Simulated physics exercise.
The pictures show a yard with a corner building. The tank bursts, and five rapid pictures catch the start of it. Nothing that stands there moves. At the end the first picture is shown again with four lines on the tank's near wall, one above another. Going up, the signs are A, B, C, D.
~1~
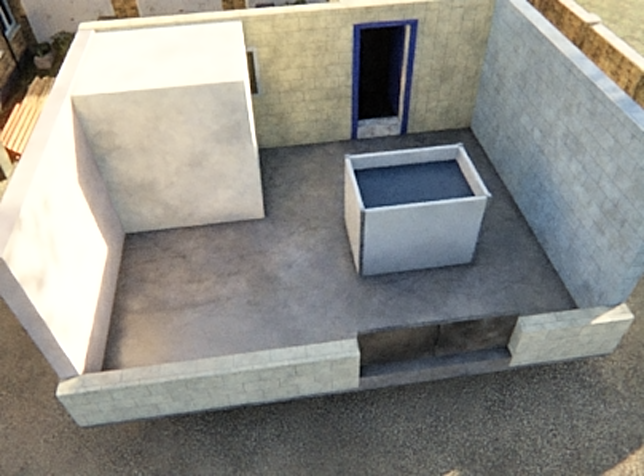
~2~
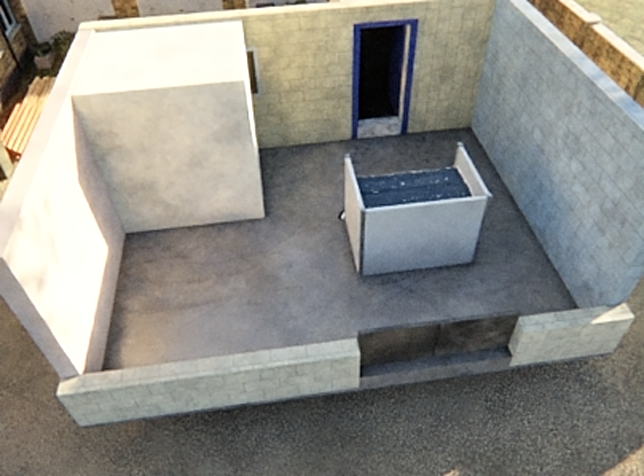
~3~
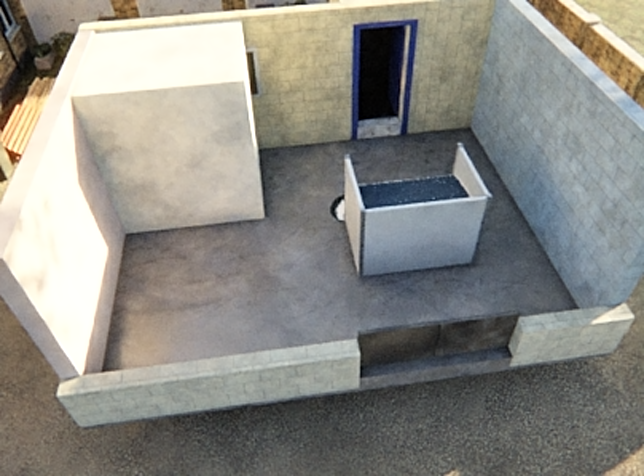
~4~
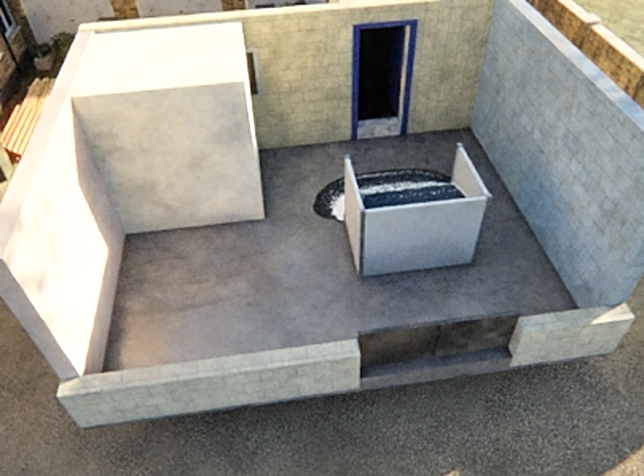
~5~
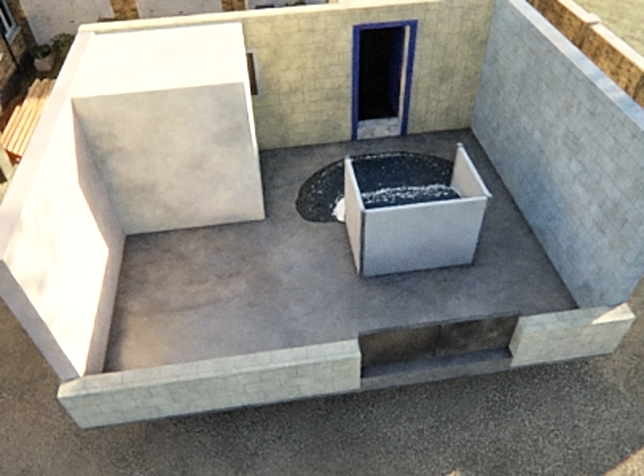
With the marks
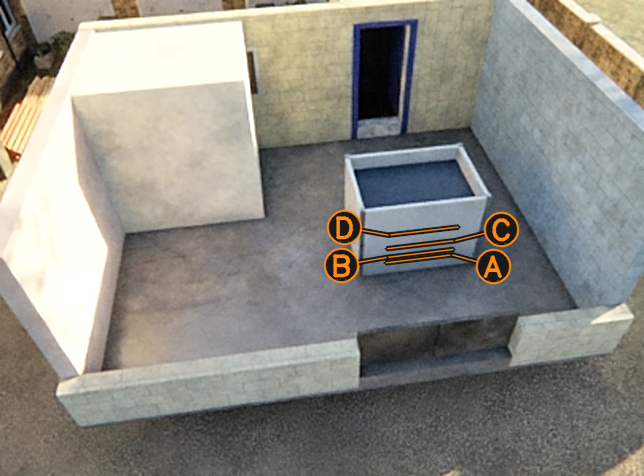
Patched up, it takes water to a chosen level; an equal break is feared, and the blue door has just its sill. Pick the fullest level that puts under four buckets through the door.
Go for C.
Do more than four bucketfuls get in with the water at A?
No, not at all.
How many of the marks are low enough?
Three.
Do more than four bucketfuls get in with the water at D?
Yes, that goes wrong.
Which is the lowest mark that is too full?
That is mark D.
On the marked copy, A at (419, 258); B at (420, 253); C at (421, 244); D at (423, 231); from the bottom up A, B, C, D.
With A, nothing gets over.
With B, nothing gets over.
With C, a bucket or two gets in.
With D, about 11 bucketfuls get in.
